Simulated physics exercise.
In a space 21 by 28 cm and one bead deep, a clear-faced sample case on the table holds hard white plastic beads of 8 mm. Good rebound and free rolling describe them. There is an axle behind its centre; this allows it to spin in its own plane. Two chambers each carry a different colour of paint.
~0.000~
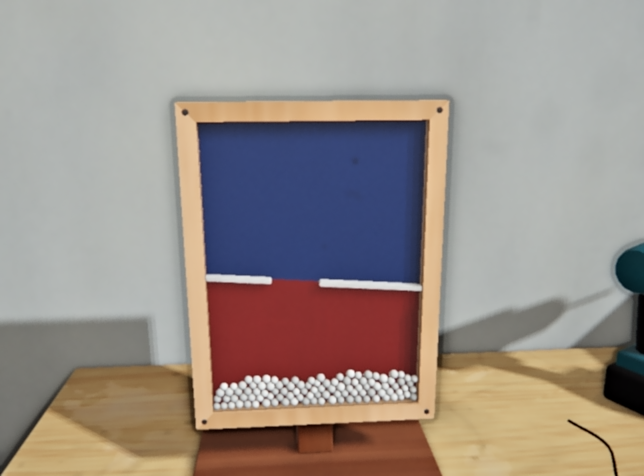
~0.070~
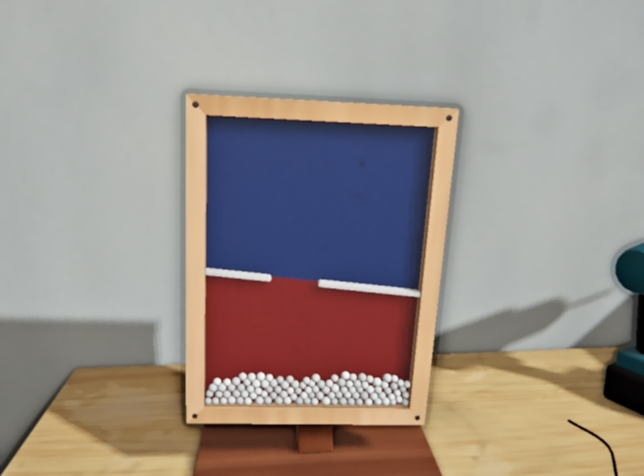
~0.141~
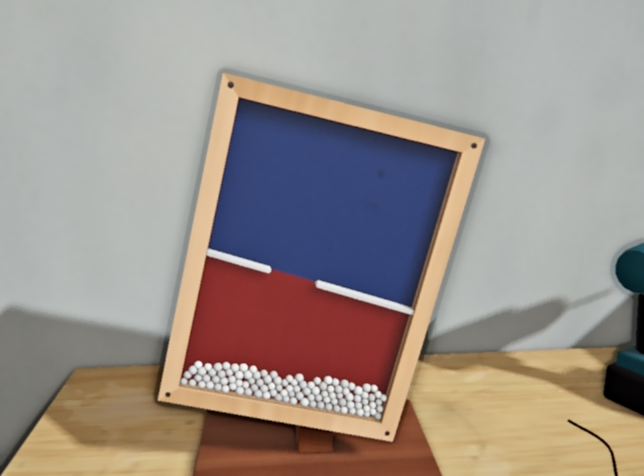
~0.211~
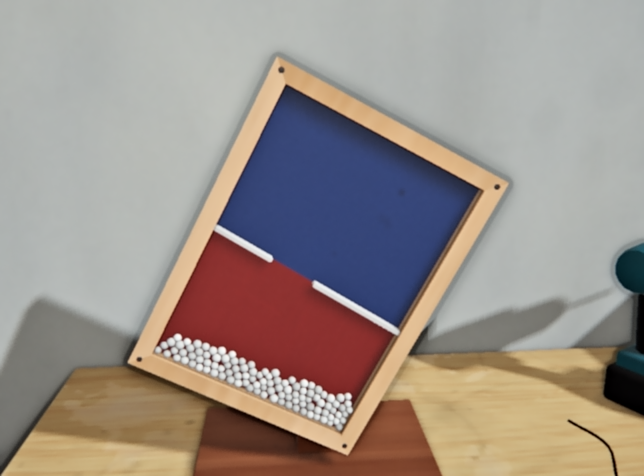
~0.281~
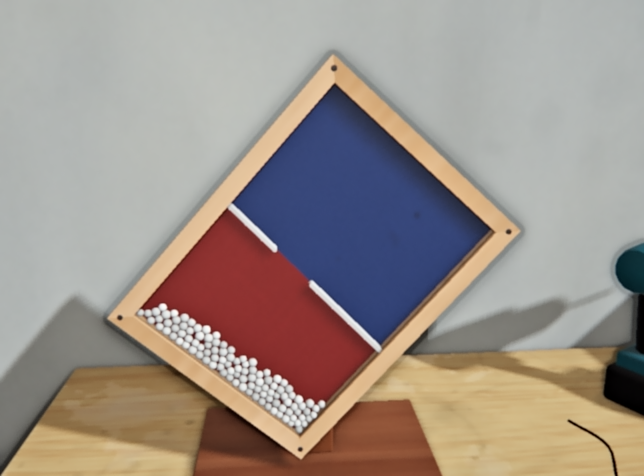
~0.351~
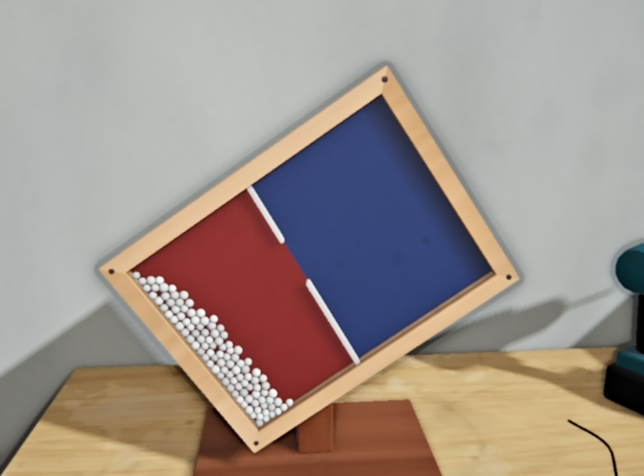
Wood-framed clear-faced case turning clockwise on a table, white beads resting along the red chamber's end, blue chamber swinging rightward.
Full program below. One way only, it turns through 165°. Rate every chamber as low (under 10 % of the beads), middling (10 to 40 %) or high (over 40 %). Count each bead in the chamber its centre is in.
Red chamber: High; blue chamber: Middling.
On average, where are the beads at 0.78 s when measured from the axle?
About 10 cm left and 1 cm above.
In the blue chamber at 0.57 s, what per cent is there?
Around 0 percent of the load.
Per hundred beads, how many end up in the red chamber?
Around 70 in a hundred.
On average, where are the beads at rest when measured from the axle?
Offset approx. 6 cm left, 3 cm below.
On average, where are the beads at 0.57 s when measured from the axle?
11 cm left, 5 cm below.
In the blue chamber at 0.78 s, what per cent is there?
Share: About 0 percent.
After 0.57 s, it stands 100° clockwise; the beads' middle is 11 cm left of and 5 cm below the centre; red 100 %.
After 0.78 s, it stands 141° clockwise; the beads' middle is 10 cm left of and 1 cm above the centre; red 100 %.
After 0.97 s, it stands 165° clockwise; the beads' middle is 8 cm left of and 4 cm above the centre; red 100 %.
At rest by 2.5 s, it stands 165° clockwise; red 70 %, blue 30 %.
